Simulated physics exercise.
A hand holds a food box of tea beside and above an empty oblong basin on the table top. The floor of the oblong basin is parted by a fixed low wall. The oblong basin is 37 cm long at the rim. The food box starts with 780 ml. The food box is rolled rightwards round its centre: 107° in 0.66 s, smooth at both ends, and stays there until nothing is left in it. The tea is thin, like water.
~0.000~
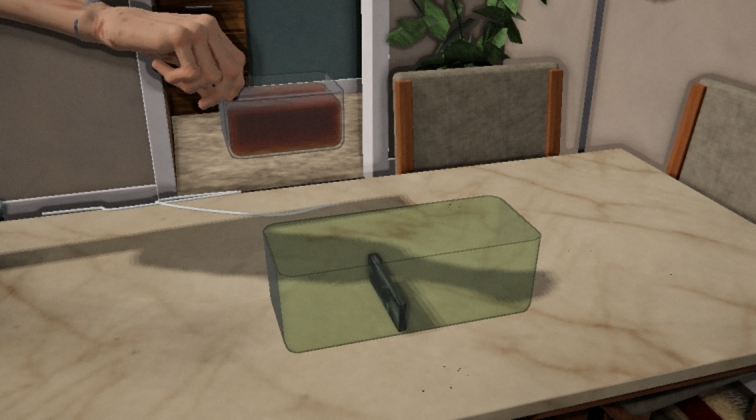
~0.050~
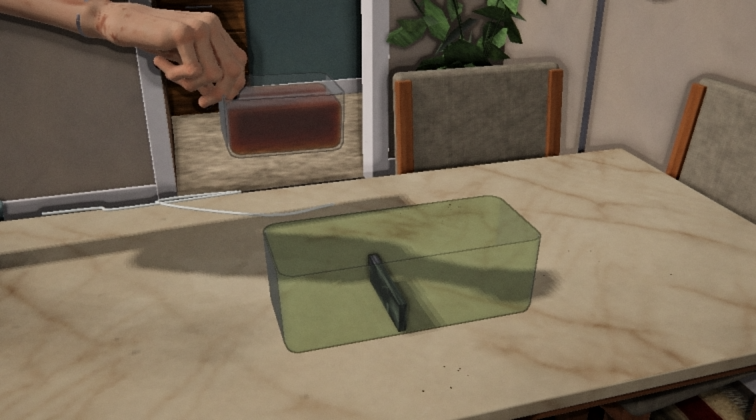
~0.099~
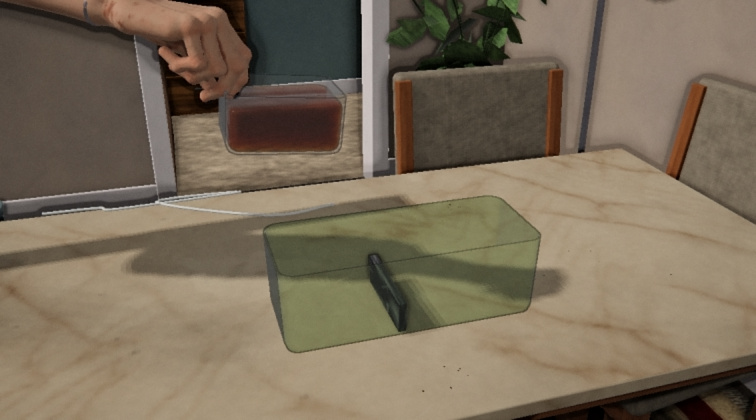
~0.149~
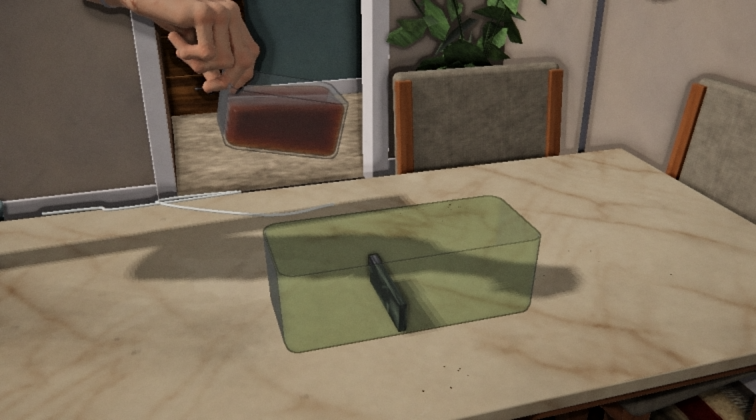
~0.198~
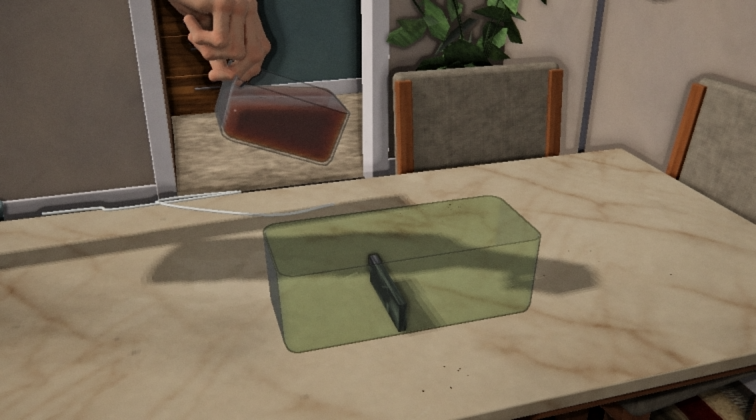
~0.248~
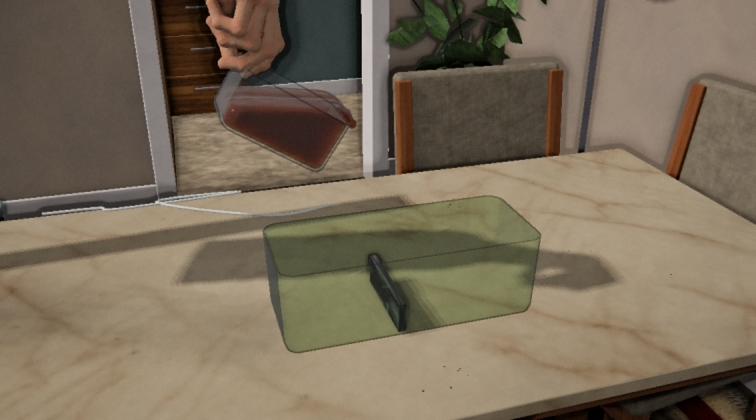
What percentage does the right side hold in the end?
About 56 per cent.
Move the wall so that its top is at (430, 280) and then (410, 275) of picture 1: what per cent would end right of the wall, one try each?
First 20, then 15 per cent.
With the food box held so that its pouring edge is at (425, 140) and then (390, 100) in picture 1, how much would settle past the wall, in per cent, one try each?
First 90, then 85 per cent.
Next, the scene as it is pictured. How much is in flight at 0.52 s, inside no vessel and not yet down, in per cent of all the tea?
Some 56 per cent.
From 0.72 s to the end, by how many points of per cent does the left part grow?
About 8 per cent.
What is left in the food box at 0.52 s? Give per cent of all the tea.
About 18 per cent.
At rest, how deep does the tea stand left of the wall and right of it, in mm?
Some 14 mm on the left and 16 mm on the right.
By 0.52 s the tilt is 96° and 19 per cent is still to pour, 3 is left of the wall and 22 right of it.
By 0.72 s the tilt is 107° and 4 per cent is still to pour, 31 is left of the wall and 56 right of it.
By 0.93 s the tilt is 107° and 0 per cent is still to pour, 38 is left of the wall and 55 right of it.
By 1.16 s the tilt is 107° and 0 per cent is still to pour, 39 is left of the wall and 56 right of it.
At rest 39 per cent lies left of the wall, 56 right of it and 4 outside.
